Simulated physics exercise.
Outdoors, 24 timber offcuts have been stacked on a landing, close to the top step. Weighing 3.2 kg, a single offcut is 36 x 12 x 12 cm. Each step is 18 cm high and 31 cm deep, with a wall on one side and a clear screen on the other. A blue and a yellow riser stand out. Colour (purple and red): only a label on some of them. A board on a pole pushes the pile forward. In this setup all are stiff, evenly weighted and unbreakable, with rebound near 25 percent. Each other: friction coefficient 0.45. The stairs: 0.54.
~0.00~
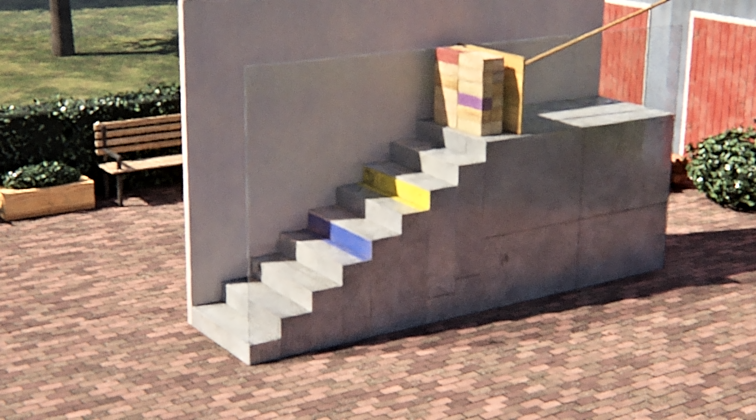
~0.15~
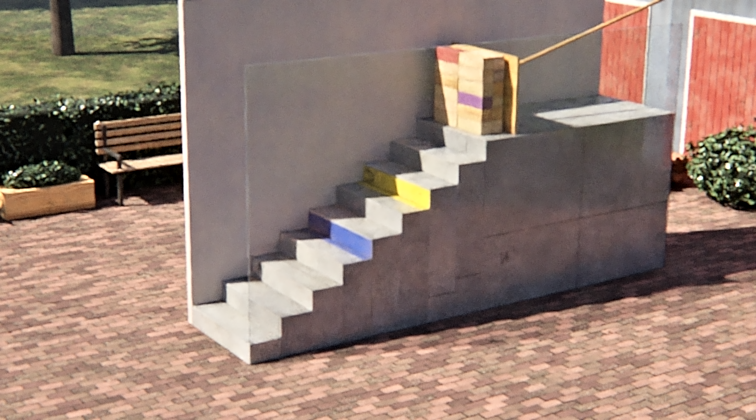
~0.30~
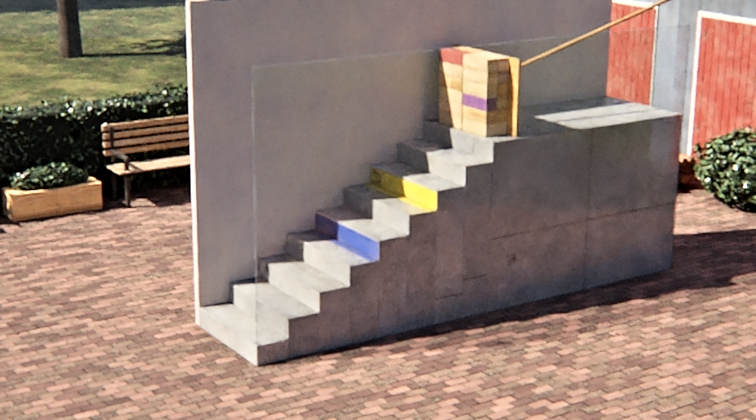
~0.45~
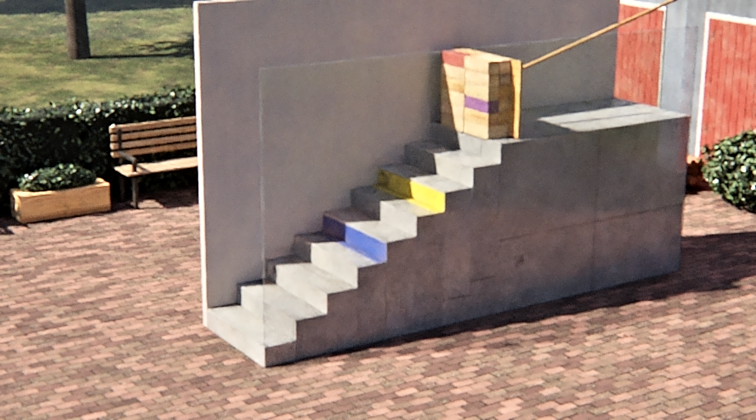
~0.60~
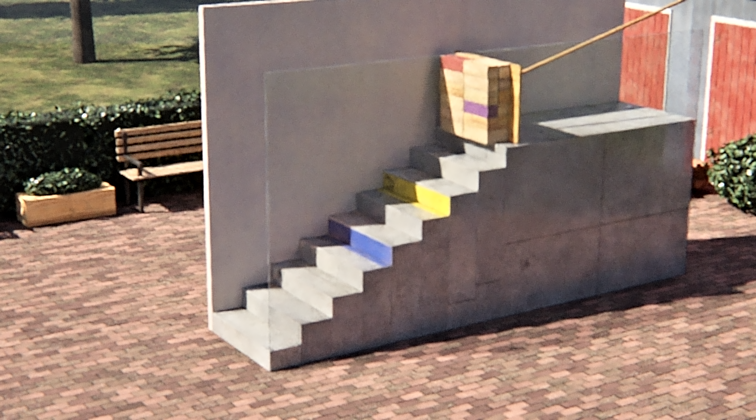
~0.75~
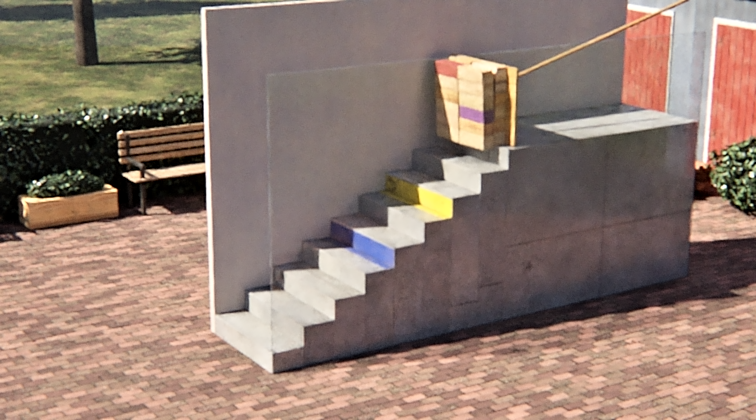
Stacked wooden blocks sliding forward on a landing above concrete stairs, pushed by a board on a pole, then tilting slightly.
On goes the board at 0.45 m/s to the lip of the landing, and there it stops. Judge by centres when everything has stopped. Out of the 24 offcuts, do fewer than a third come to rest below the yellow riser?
I expect in excess of a third.
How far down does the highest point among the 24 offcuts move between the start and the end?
64 cm.
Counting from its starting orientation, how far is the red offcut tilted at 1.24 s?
My estimate is close to 40°.
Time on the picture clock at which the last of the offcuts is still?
Time: About 3.0 s.
By 1.24 s, none of the 24 offcuts below the yellow riser, 24 disturbed; red offcut tilted 39°, 15 cm lower; purple offcut tilted 25°, 20 cm lower.
By 1.92 s, 15 of the 24 offcuts below the yellow riser; red offcut on its side; purple offcut on its side.
When it is over (3.4 s), 15 of the 24 offcuts below the yellow riser; red offcut upside down; purple offcut on its side. That is 62 per cent. In pixels of the last frame, middles, red offcut near (225, 359), purple offcut near (420, 204).
